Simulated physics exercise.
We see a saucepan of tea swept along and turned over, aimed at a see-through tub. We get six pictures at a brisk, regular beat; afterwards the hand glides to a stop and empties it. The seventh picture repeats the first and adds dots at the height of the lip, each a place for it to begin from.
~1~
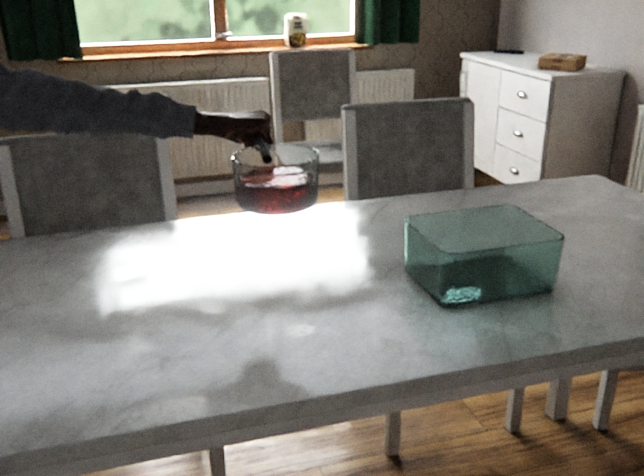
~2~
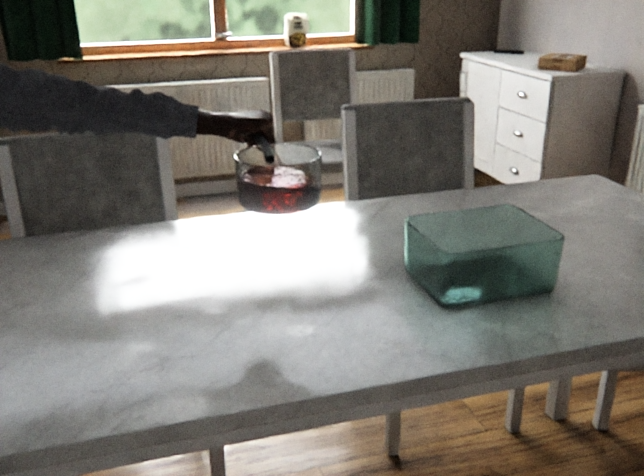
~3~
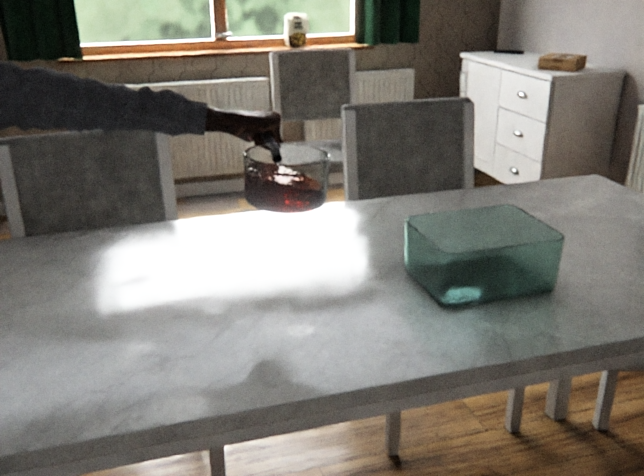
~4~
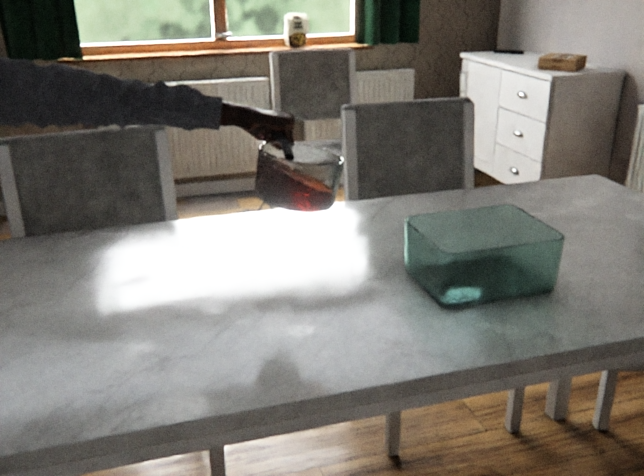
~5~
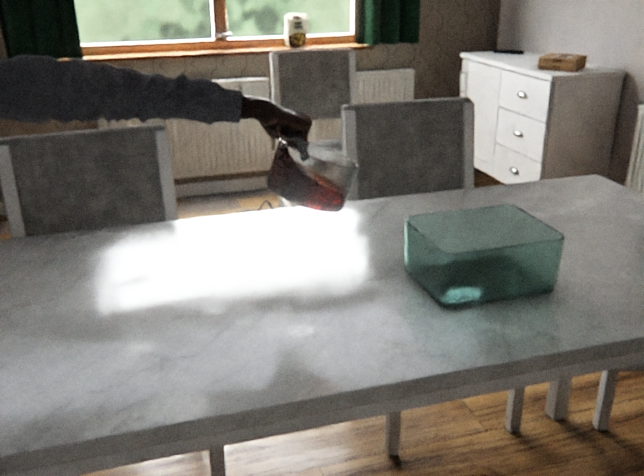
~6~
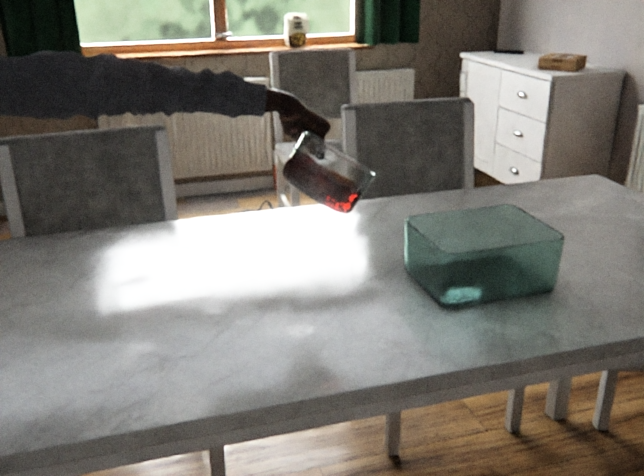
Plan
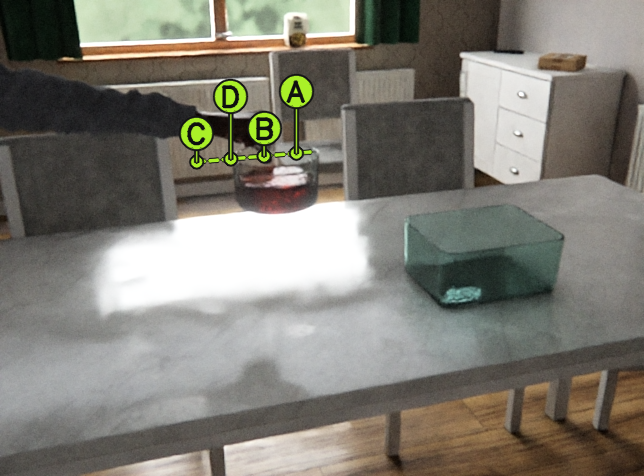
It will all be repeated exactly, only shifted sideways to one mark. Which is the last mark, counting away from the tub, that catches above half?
Dot A just does it.
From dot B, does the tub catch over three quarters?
No.
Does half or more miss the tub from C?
Yes.
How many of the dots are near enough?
One.
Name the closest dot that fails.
B it is.
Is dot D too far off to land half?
Yes.
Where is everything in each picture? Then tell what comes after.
Upright, lip at (315, 151); tub from (438, 307) to (553, 288); nothing has left yet.
Upright, lip at (318, 151); nothing has left yet.
Tipped about 4°, lip at (327, 153); nothing has left yet.
Tipped about 11°, lip at (340, 157); nothing has left yet.
Tipped about 21°, lip at (356, 163); nothing has left yet.
Tipped about 34°, lip at (372, 171); nothing has left yet.
On the marked copy, A at (296, 153); B at (264, 156); C at (196, 161); D at (230, 158).
With A, about 65 % lands in the tub, 24 % falls short and 11 % goes beside or beyond.
With B, about 34 % lands in the tub, 58 % falls short and 8 % goes beside or beyond.
With C, about 0 % lands in the tub, 99 % falls short.
With D, about 1 % lands in the tub, 97 % falls short and 3 % goes beside or beyond.
